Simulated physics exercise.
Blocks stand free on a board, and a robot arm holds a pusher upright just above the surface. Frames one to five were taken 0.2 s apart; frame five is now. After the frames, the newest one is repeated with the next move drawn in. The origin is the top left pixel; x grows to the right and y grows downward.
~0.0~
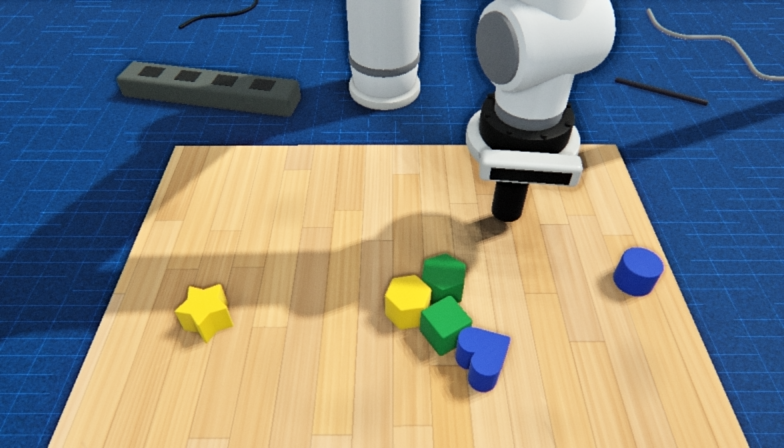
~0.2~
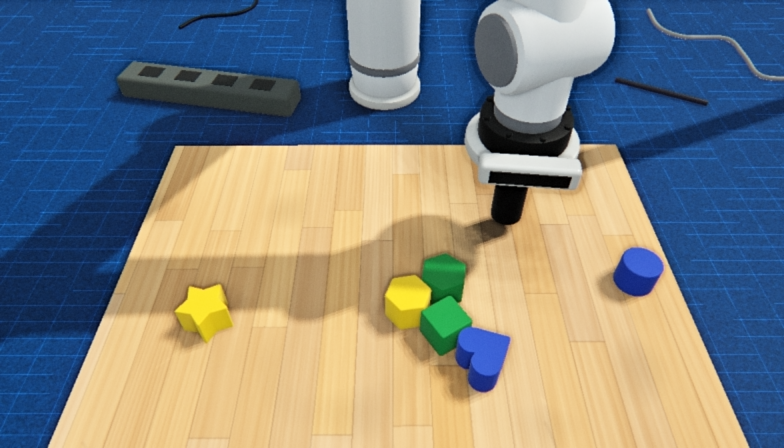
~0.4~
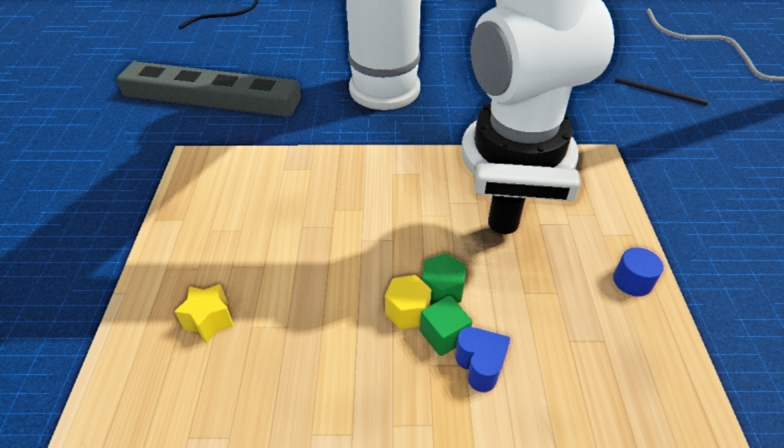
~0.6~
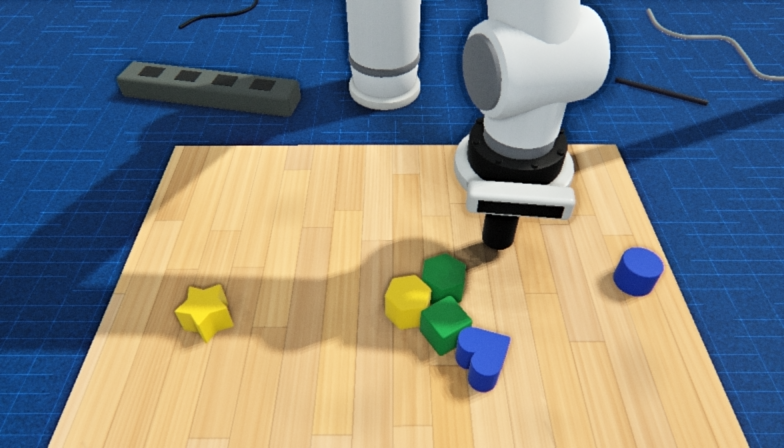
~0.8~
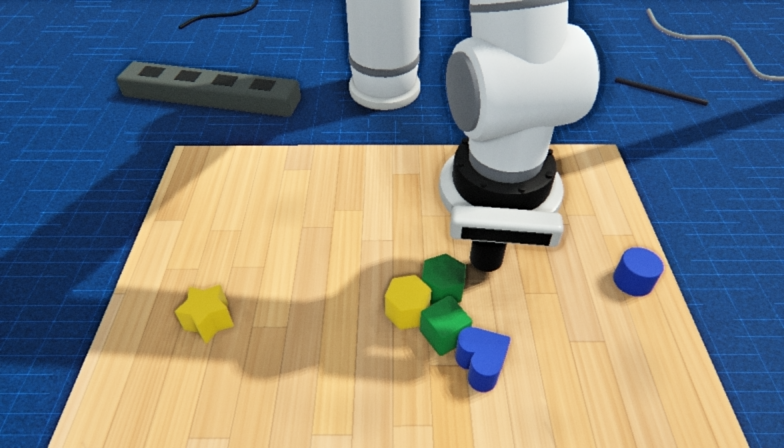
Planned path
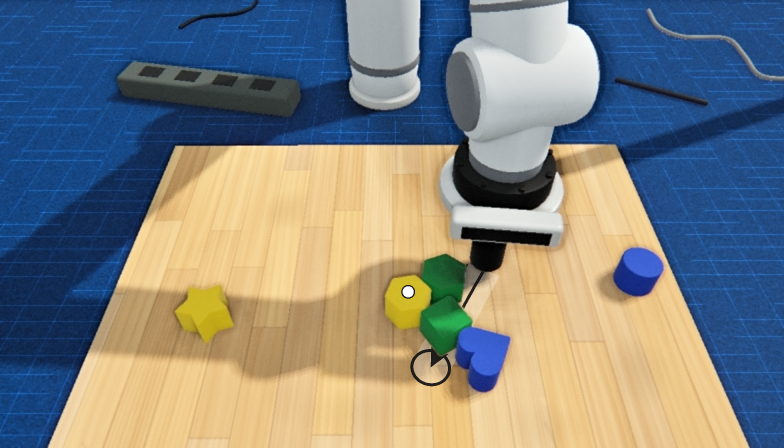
The robot arm lowered its black pusher slowly down the board and slightly left, drawing close to the green hexagon beside the yellow, green and blue blocks, while every block stayed still.
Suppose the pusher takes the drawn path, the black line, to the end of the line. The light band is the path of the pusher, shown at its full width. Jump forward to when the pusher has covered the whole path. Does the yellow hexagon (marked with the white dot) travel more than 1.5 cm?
I believe so.
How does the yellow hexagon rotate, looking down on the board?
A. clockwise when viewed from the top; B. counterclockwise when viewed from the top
B.
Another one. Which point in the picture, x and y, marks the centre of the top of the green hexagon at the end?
Close to (422, 287).
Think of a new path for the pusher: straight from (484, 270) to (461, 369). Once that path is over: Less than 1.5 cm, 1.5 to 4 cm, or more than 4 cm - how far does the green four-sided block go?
1.5-4 cm.
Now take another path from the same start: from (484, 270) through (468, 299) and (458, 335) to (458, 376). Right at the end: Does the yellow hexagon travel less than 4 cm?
The answer is yes.
The drawn path runs in a line from (484, 270) to (431, 367); the dot is on the yellow hexagon.
What follows on the original path. One third of the way, pusher at (469, 289); yellow hexagon at (389, 297); green hexagon at (429, 280), turned 30° clockwise.
Two thirds of the way, pusher at (451, 322); yellow hexagon at (378, 296), turned 30° anticlockwise; green hexagon at (422, 287), turned 80° clockwise; green four-sided block at (430, 339), turned 15° anticlockwise.
At the end, pusher at (432, 358); yellow hexagon at (378, 296), turned 30° anticlockwise; green hexagon at (422, 287), turned 80° clockwise; green four-sided block at (404, 376); blue heart at (485, 356), turned 30° anticlockwise.
